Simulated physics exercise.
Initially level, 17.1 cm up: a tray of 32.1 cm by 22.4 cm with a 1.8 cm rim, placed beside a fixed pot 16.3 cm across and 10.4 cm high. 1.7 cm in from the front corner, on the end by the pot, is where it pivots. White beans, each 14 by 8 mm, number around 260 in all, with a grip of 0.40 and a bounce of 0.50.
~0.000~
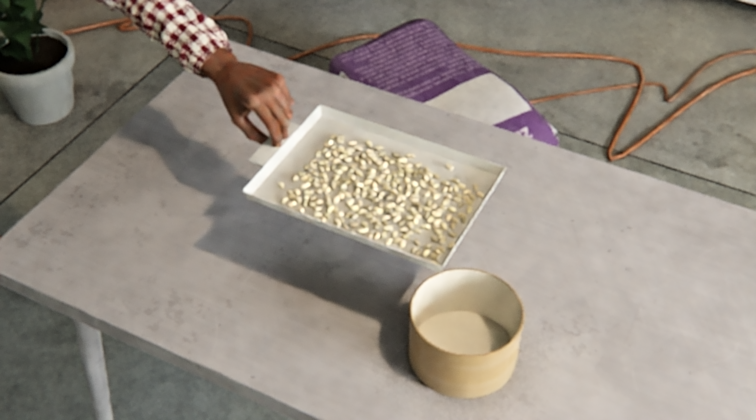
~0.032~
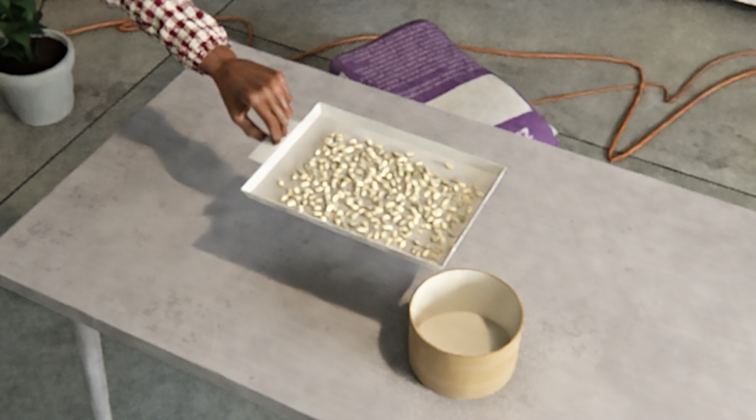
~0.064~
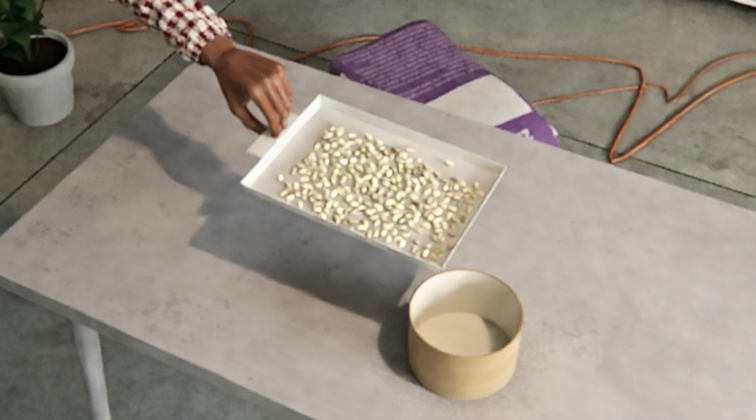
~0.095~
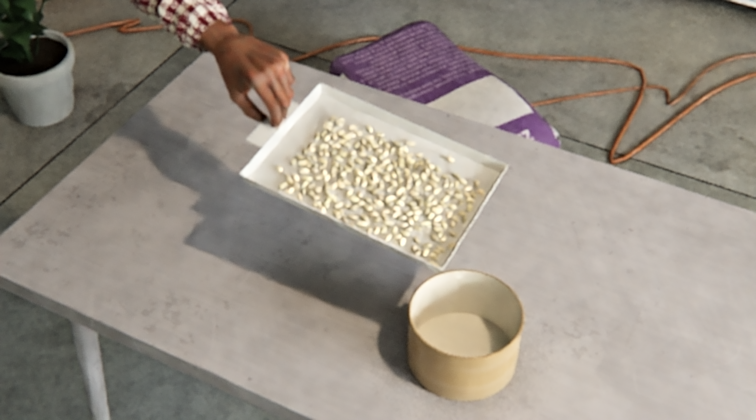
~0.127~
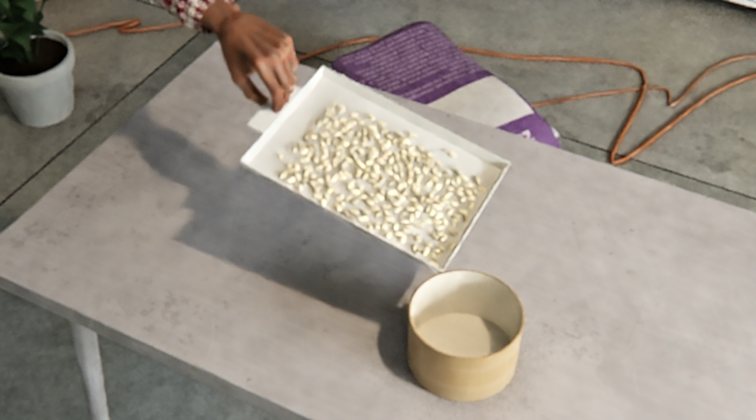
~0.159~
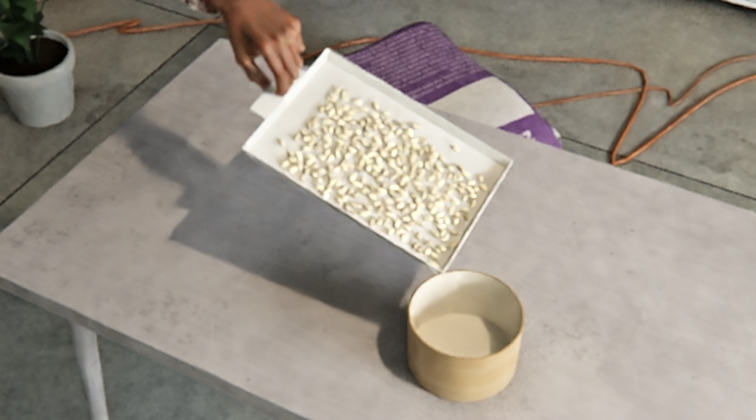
In the video, a hand in a red checked sleeve holds the far left end of a white tray of white beans above a gray table and raises it, slanting the tray down toward a round tan pot.
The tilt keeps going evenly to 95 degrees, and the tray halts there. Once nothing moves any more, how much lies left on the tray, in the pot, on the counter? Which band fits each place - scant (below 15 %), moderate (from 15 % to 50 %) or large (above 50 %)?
At the end, left on the tray: Chances are a negligible share of the lot sits there; pot: Chances are the heavier share of the lot sits there; counter: Chances are a considerable fraction of the lot sits there.
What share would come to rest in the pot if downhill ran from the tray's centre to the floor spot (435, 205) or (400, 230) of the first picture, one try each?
Estimate: Some 30 % and some 70 % respectively.
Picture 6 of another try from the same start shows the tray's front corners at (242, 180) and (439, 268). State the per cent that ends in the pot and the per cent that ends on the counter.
Per cent by place - pot 50, counter 50.
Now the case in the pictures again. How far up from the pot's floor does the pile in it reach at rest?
About 2.5 cm.
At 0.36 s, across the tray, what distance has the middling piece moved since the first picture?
It has moved some 2 cm from its start.
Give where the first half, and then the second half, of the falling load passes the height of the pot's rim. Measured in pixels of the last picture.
(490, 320) first, (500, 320) later, roughly.
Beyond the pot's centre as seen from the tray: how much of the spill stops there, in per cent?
About 100 per cent.
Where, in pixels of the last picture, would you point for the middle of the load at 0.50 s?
Around (467, 240).
After 0.36 s, tilt 58 degrees; the tray holds 100 %, the pot 0 %.
After 0.50 s, tilt 85 degrees; the tray holds 95 %, the pot 0 %.
After 0.76 s, tilt 95 degrees; the tray holds 0 %, the pot 70 %.
In the end, at 2.2 s, tray 0 %, pot 70 %, counter 30 %.
